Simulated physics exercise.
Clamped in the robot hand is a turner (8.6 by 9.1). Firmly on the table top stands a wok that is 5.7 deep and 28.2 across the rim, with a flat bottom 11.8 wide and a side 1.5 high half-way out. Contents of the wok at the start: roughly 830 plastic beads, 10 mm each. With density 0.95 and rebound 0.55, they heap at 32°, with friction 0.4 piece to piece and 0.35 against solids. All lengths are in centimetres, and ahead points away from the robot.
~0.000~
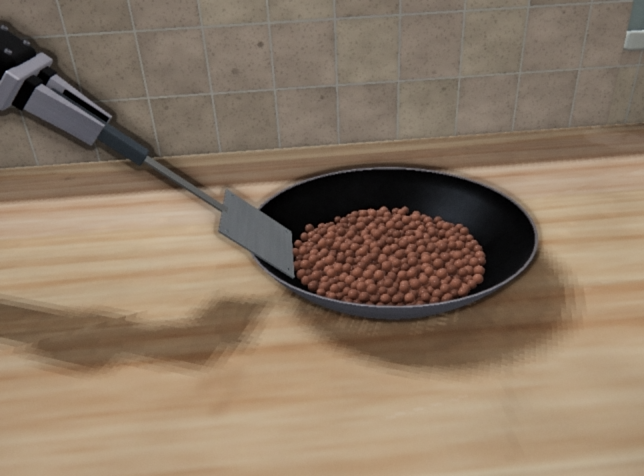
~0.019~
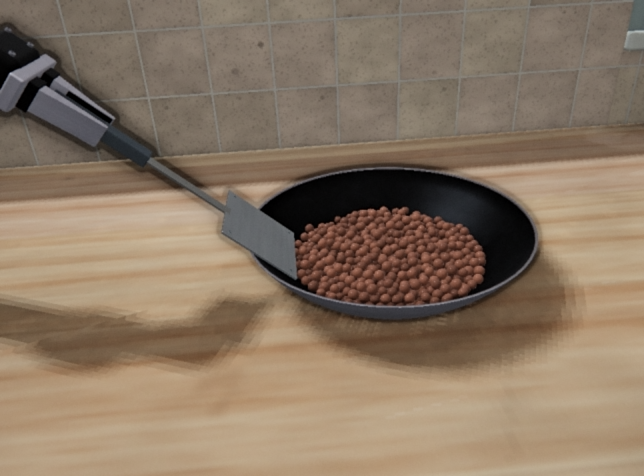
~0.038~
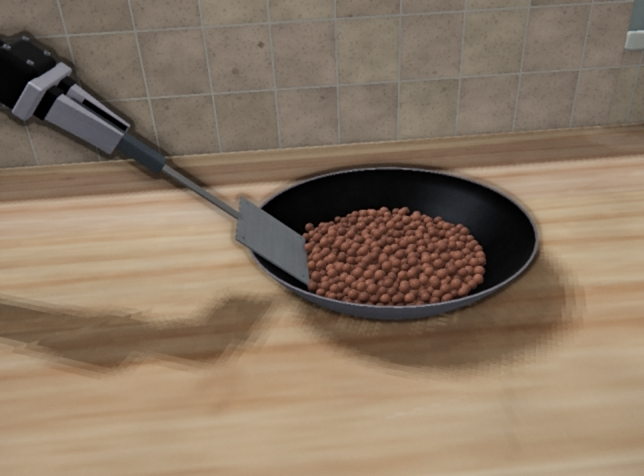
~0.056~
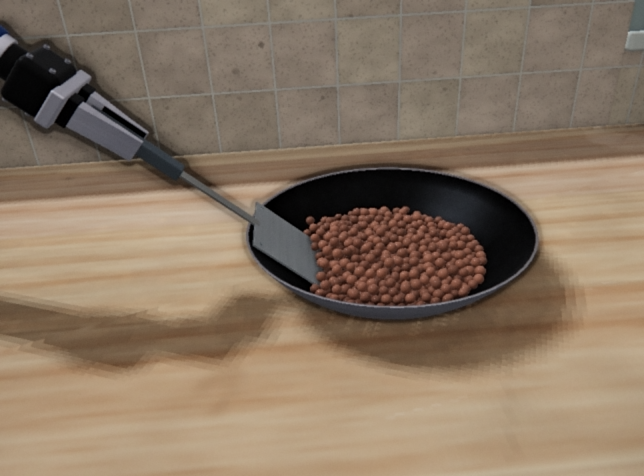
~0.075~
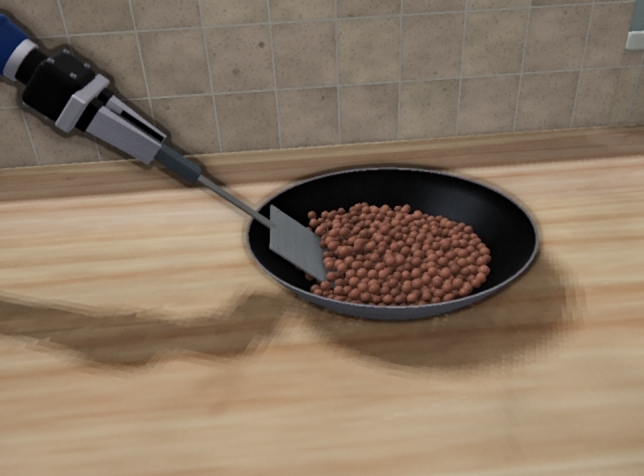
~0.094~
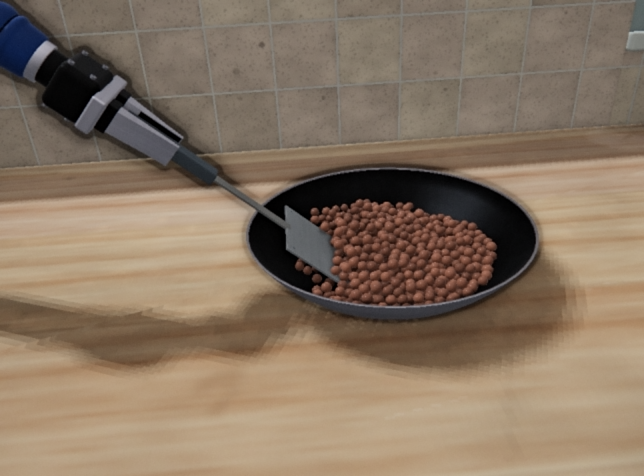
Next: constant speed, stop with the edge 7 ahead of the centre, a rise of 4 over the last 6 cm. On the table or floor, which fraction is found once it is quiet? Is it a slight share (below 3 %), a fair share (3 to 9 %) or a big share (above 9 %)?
It is a big share.
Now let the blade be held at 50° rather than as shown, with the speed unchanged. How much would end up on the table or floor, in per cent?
My guess is close to 15 per cent.
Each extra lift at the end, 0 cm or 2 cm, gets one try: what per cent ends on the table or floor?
It comes to around 5 per cent on the first try and around 10 per cent on the second.
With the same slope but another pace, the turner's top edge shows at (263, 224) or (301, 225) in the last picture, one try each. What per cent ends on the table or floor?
I'd estimate some 0 and 20 in a hundred.
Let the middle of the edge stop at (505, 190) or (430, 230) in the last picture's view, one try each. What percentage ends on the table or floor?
About 35 and 0 per cent.
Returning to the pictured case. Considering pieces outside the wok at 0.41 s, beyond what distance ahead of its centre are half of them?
Some 20 cm.
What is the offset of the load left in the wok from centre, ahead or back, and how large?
It sits some 4.0 centimetres ahead of centre.
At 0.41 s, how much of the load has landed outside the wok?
It is near 10 percent.
After 0.14 s, sloping 42°, highest piece 6 above the table; 834 in the wok.
After 0.19 s, sloping 42°, highest piece 6 above the table; 834 in the wok.
After 0.41 s, sloping 42°, highest piece 7 above the table; 725 in the wok, 90 on the table or floor, 19 on the blade or in flight.
After 1.46 s, sloping 42°, highest piece 6 above the table; 722 in the wok, 112 on the table or floor.
At rest, 722 in the wok, 112 on the table or floor. That is 13 % on the table or floor.
